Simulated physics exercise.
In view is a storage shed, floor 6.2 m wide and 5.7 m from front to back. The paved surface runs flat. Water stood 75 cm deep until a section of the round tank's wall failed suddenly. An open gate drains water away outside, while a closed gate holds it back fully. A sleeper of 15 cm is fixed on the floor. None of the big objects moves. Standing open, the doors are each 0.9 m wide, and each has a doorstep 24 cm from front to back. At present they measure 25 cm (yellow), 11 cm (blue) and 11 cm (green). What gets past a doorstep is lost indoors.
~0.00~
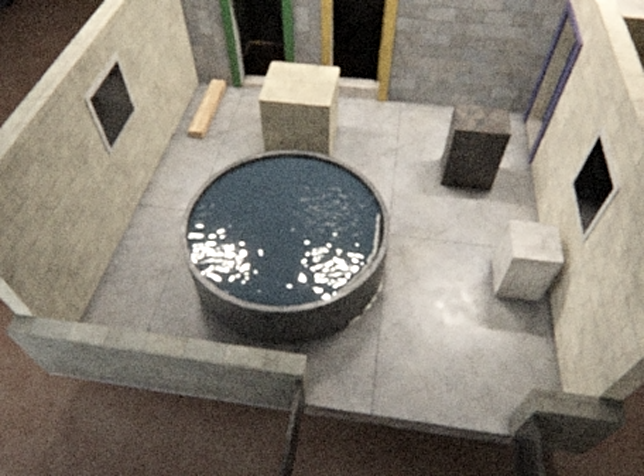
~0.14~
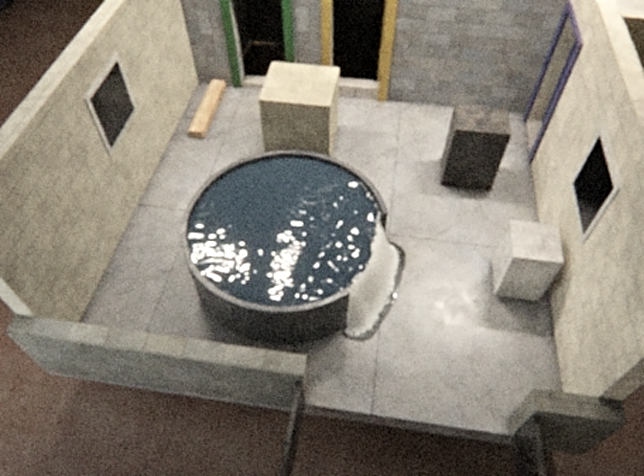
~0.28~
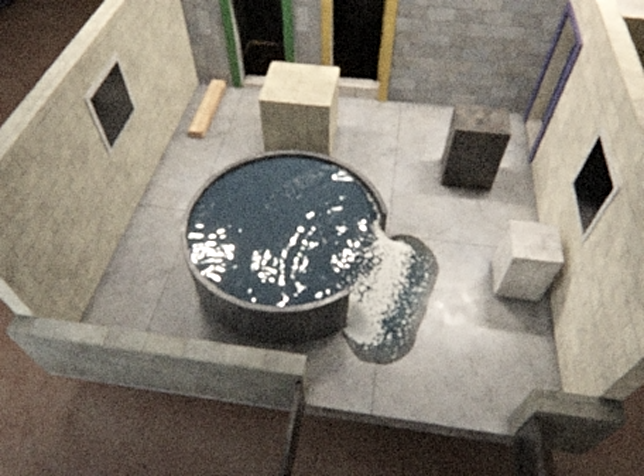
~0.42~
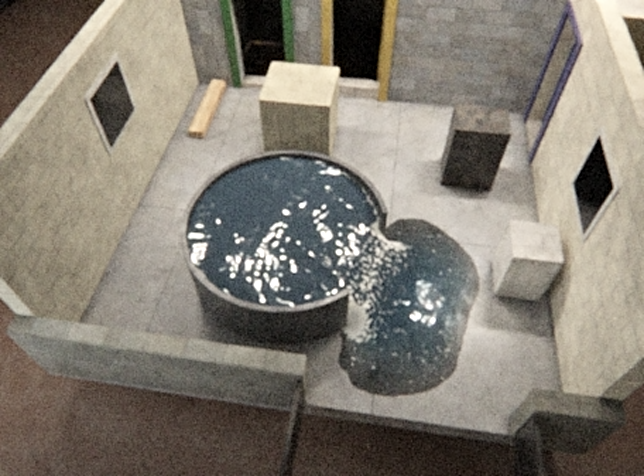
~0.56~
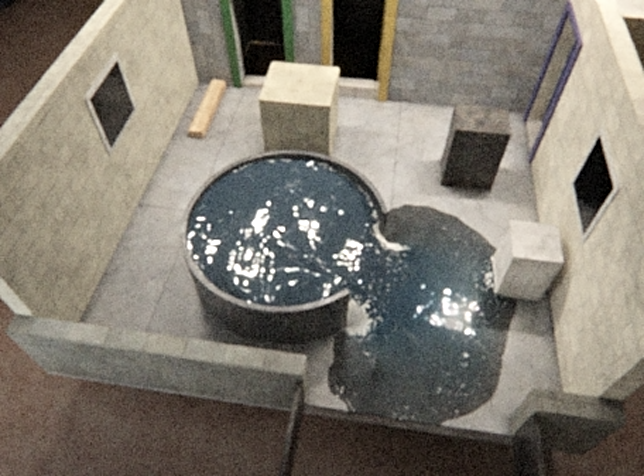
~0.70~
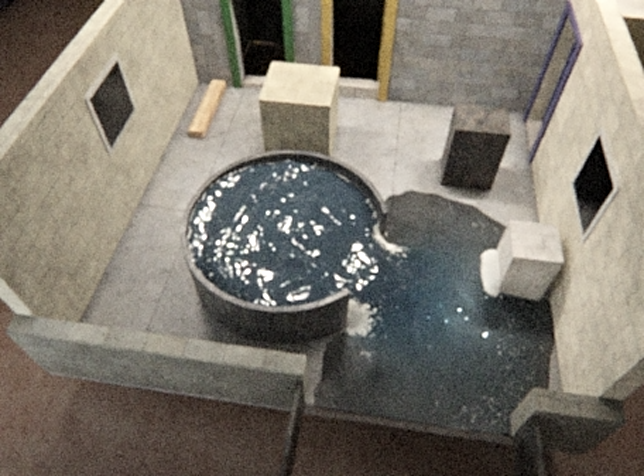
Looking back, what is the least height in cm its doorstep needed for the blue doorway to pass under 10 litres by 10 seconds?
Some 18 cm would have done it.
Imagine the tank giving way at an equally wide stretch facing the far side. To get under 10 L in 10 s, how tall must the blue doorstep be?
In that case you'd want it roughly 34 cm high.
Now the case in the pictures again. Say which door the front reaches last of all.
Last: Green.
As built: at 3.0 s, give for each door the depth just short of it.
Depth at yellow 0 cm, at blue 9 cm, at green 0 cm.
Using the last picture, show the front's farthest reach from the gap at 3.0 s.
Close to pixel (522, 117).
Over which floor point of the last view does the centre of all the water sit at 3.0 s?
I'd say around (385, 267).
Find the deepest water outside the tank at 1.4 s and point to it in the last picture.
Near pixel (562, 422).
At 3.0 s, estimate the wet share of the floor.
Approximately 40 %.
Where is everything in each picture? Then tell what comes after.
In the first frame, still water, 75 cm deep, in the round tank at (286, 225); the blue door at (548, 92) is dry.
In the second frame, water pours out at (375, 277) and has run 0.3 m, to (368, 330); about 8 cm deep outside, 75 cm at the back.
In the third frame, water pours out at (375, 279) and has run 0.8 m, to (404, 348); about 11 cm deep outside, 75 cm at the back.
In the fourth frame, the gap is at (375, 281), the front 1.3 m out at (447, 367); the back of the round tank holds 75 cm.
In the fifth frame, the gap is at (375, 281), the front 1.8 m out at a hidden place; the back of the round tank holds 75 cm.
In the sixth frame, the gap is at (375, 281), the front 2.4 m out at a hidden place; the back of the round tank holds 72 cm; the blue door at (548, 92), 4.2 m from the gap, is still 2.1 m from the nearest water.
After 1.4 s water covers 25 % of the floor, deepest (53 cm) near (562, 422); it has not reached the blue door.
After 3.0 s water covers 40 % of the floor, deepest (40 cm) near (560, 407); 9 cm at the blue door, 0 litres in over its 11 cm doorstep.
After 10.0 s water covers 90 % of the floor, deepest (12 cm) near (250, 97); 8 cm at the blue door, 39 litres in over its 11 cm doorstep.
At the blue door as built, the water arrived by 1.8 s and peaked near 17 cm at 4.0 s.
With a doorstep of 16 cm, 16 litres would have come in within the 10 s; with 22 cm, 3 litres. So under 10 litres takes about 18 cm.
